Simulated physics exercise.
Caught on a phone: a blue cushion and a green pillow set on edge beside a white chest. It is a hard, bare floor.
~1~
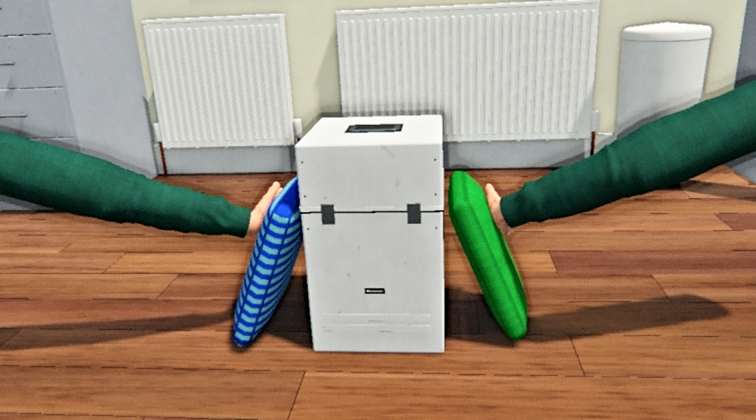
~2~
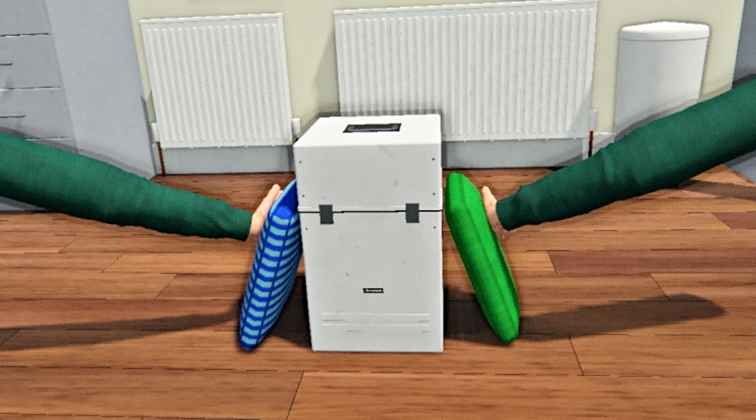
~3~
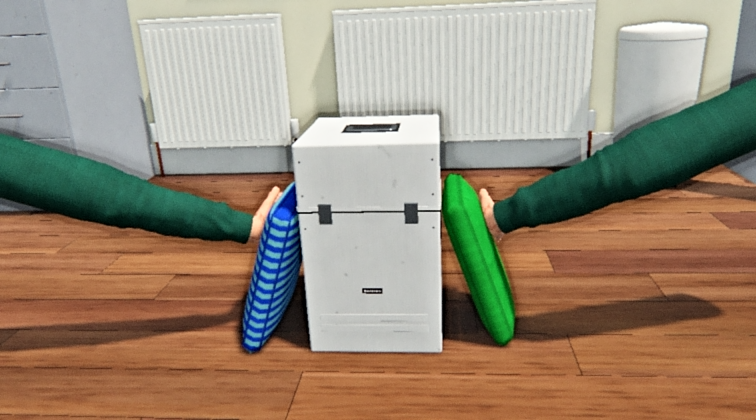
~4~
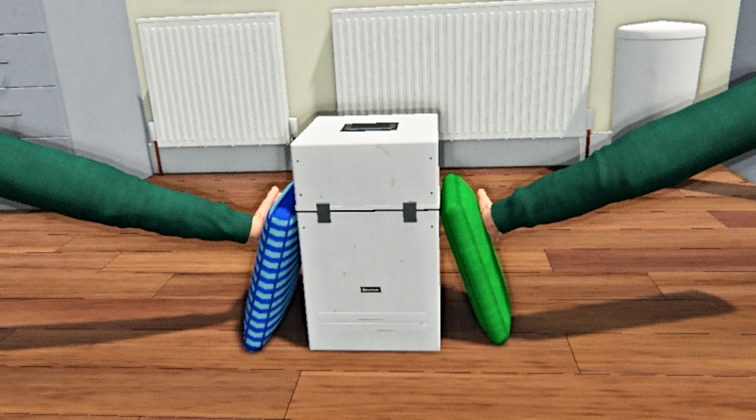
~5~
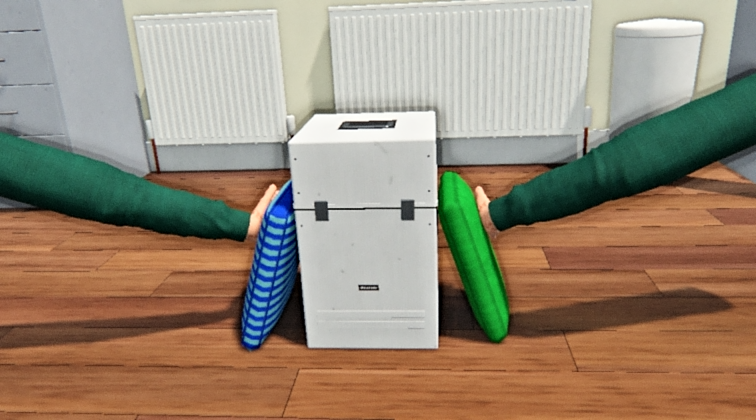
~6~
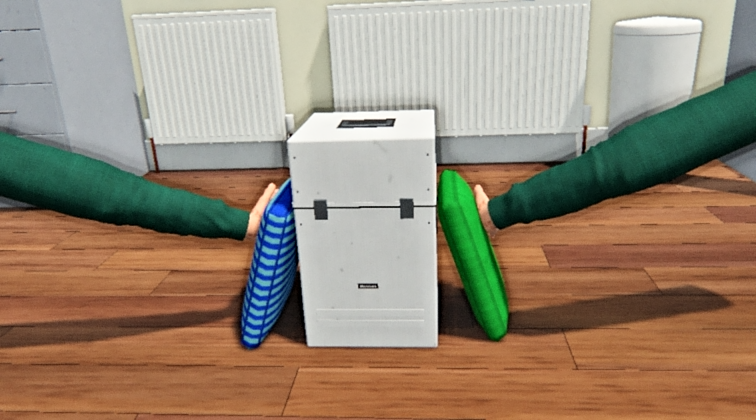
Two green-sleeved arms reach in from either side, their hands resting against a blue striped cushion on the left and a green pillow on the right. Both lean on edge against a white chest on a bare wooden floor, seen from the front and slightly above, with radiators behind. Little moves: the cushions shift very slightly, and the view drifts a touch.
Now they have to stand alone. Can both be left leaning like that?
The blue cushion remains propped up. The green pillow keeps leaning.
Then, 0.50 s later than the last view, cushion against the side near (280, 253); pillow against the side near (471, 253).
Finally, cushion against the side near (280, 253); pillow against the side near (471, 253). The blue cushion keeps leaning and the green pillow holds its lean.
